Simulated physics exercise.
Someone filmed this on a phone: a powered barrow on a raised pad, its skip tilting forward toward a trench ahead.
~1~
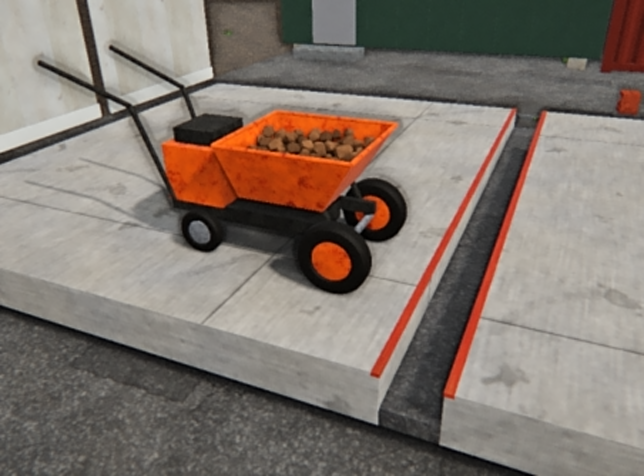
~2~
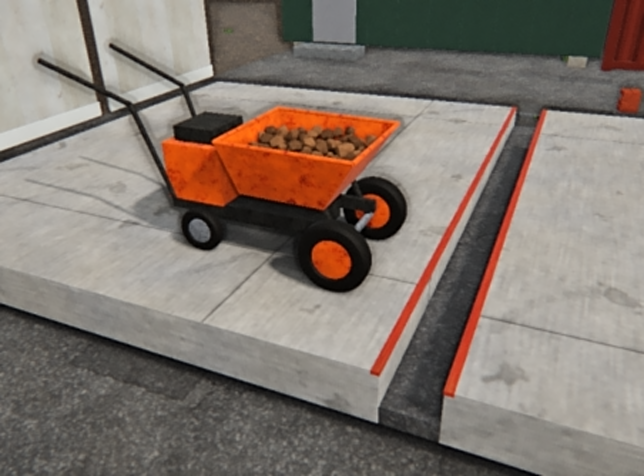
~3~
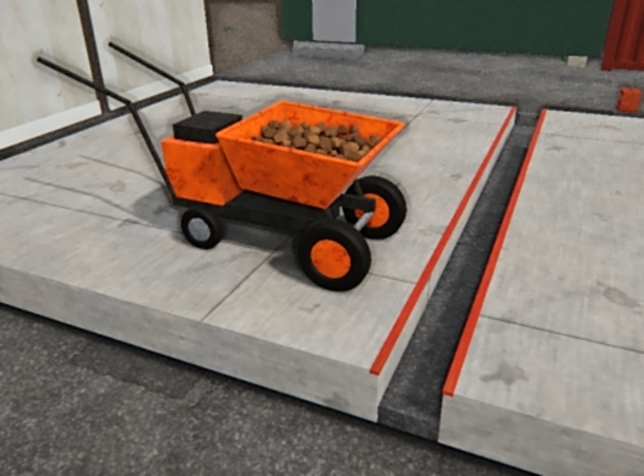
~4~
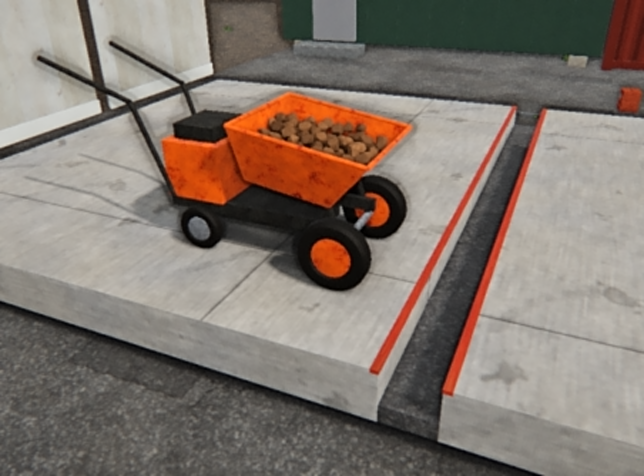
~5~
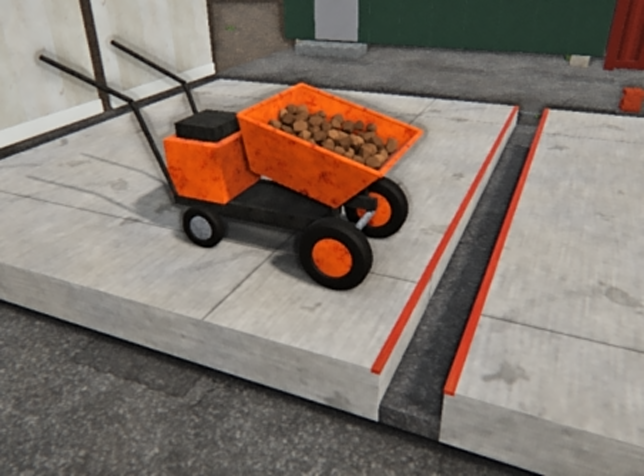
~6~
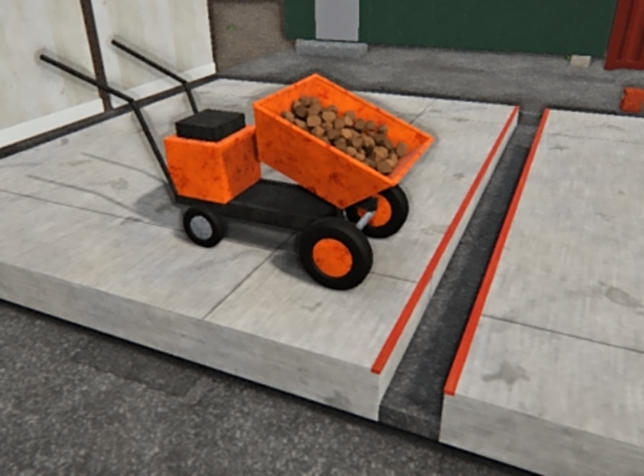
An orange powered barrow stands on a concrete pad while its clod-filled skip tilts forward.
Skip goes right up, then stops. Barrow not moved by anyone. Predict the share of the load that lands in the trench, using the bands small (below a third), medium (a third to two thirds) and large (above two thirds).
Medium.
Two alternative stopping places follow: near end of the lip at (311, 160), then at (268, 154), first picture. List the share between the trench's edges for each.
Roughly 90 and 50 percent respectively.
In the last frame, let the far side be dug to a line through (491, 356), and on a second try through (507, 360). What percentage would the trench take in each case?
Respectively, 90 % and 100 %.
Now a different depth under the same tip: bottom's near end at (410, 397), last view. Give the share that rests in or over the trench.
About 50 percent.
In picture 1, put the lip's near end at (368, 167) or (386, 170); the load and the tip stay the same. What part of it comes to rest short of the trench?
About 0 and 0 per cent.
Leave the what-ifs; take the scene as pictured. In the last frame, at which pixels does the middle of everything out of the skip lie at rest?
Near (475, 291), more or less.
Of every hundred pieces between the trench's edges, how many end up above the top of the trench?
My figure is near 5 per cent.
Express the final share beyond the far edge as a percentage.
About 45 %.
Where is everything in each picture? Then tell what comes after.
Lip of the skip at (351, 165), level; top of the load at (307, 146), clay clods; first edge of the trench at (395, 335); far edge at (464, 352), the trench under half as wide as the skip, and about half as deep as wide, in the first frame.
Lip of the skip at (353, 164), tipped barely; top of the load at (293, 146), in the second frame.
Lip of the skip at (359, 166), tipped barely; top of the load at (297, 142), in the third frame.
Lip of the skip at (367, 169), tipped a little; top of the load at (290, 139), in the fourth frame.
Lip of the skip at (380, 175), tipped clearly; top of the load at (300, 132), in the fifth frame.
Lip of the skip at (393, 184), tipped clearly; top of the load at (298, 126); first edge of the trench at (396, 331); far edge at (464, 349), in the sixth frame.
Soon, skip tipped steeply; all in the skip.
A while on, skip tipped right over; about two thirds in the skip; a small part in or heaped over the trench; about a quarter beyond it; a stray few falling.
Towards the end, skip tipped right over; a stray few in the skip; about half in or heaped over the trench; about half beyond it.
Finally, skip tipped right over; about half in or heaped over the trench; about half beyond it.
